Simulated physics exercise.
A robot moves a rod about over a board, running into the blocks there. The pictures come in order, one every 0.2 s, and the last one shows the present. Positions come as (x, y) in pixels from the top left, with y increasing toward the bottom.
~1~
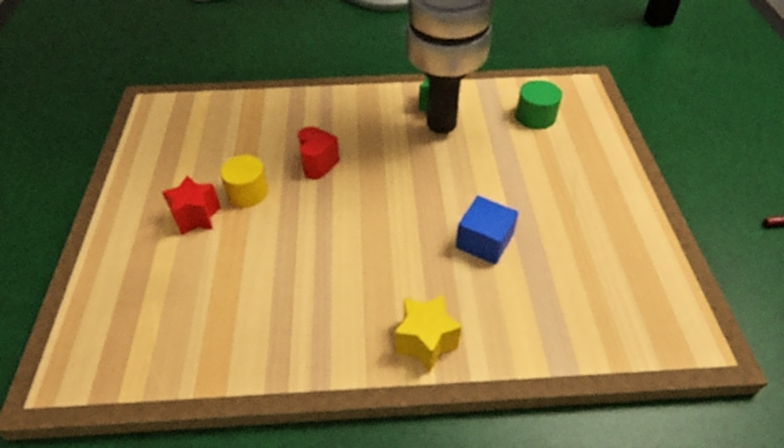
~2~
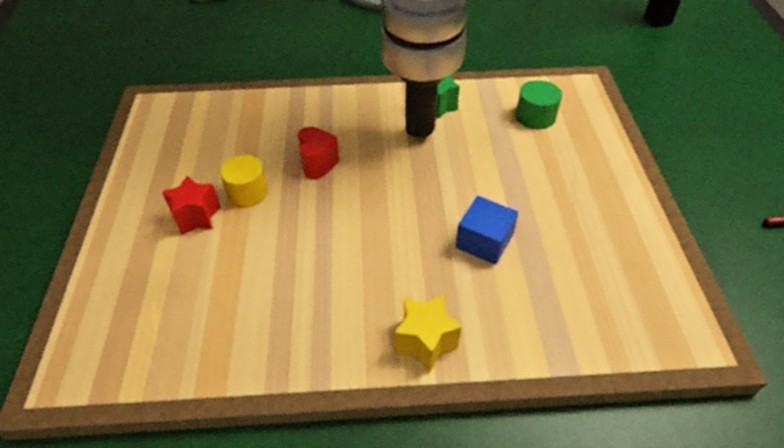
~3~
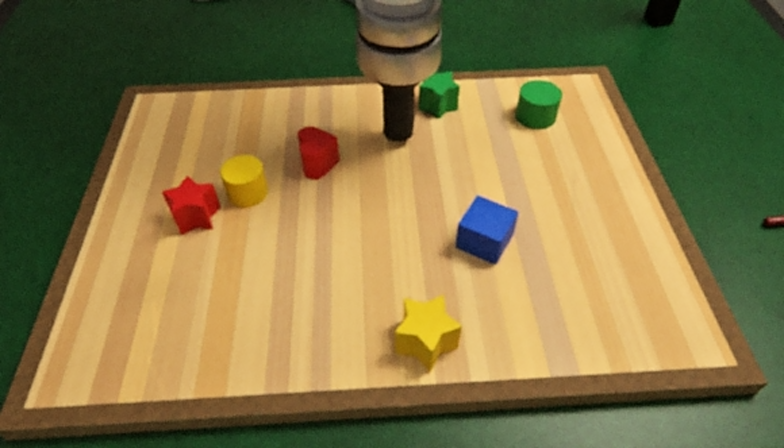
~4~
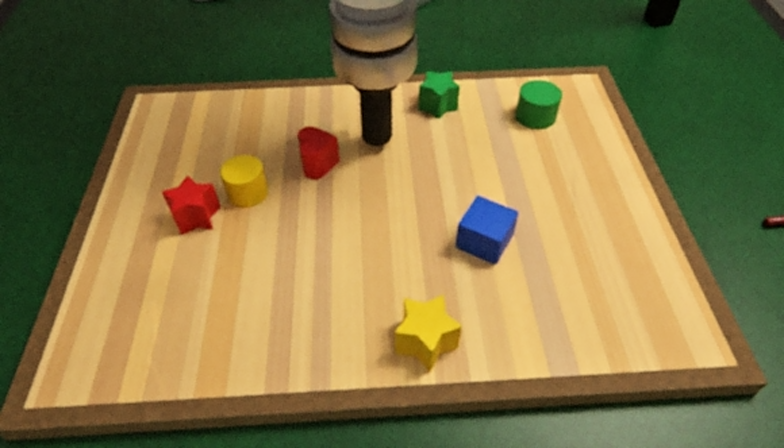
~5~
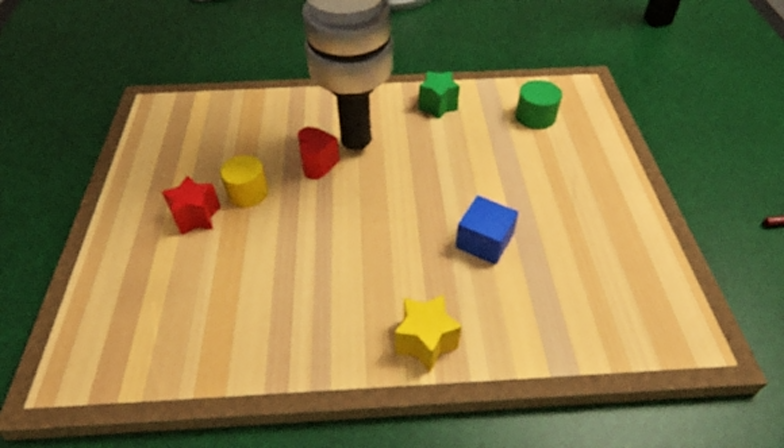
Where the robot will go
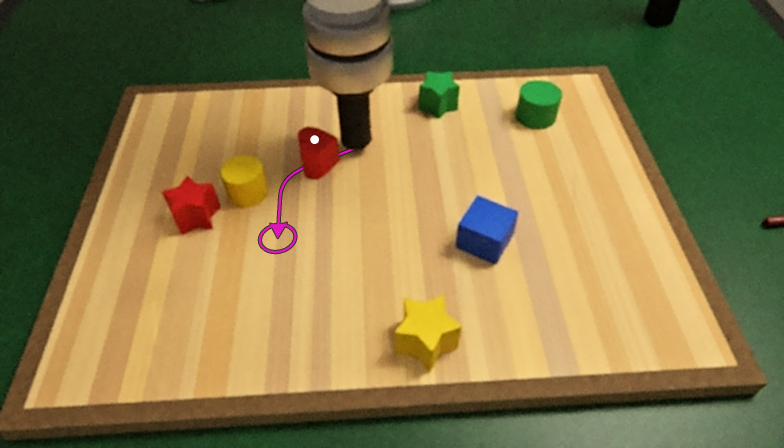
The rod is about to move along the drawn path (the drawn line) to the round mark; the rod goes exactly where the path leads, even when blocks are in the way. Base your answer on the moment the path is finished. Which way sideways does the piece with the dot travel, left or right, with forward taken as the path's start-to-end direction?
My prediction: Rightwards.
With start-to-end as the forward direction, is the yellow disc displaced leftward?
That would be a no.
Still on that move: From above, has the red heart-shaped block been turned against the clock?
I'd say no.
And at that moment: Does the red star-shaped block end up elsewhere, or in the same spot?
It gets pushed out of place.
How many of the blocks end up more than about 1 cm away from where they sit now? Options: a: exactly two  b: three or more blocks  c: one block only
b: Three or more blocks.
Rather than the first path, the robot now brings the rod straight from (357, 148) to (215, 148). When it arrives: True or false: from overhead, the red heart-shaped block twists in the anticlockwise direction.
True.
The line goes from (357, 148) through (310, 165) and (280, 196) to (278, 238); the dot is on the red heart-shaped block.
The first path, step by step. One third of the way, rod (309, 158); yellow disc (236, 171); red heart-shaped block (274, 151), turned 25° clockwise.
Two thirds of the way, rod (278, 189); red star-shaped block (173, 202), turned 15° clockwise; yellow disc (205, 180); red heart-shaped block (243, 161), turned 70° clockwise.
At the end, rod (276, 231); red star-shaped block (173, 202), turned 15° clockwise; yellow disc (205, 180); red heart-shaped block (243, 161), turned 70° clockwise.
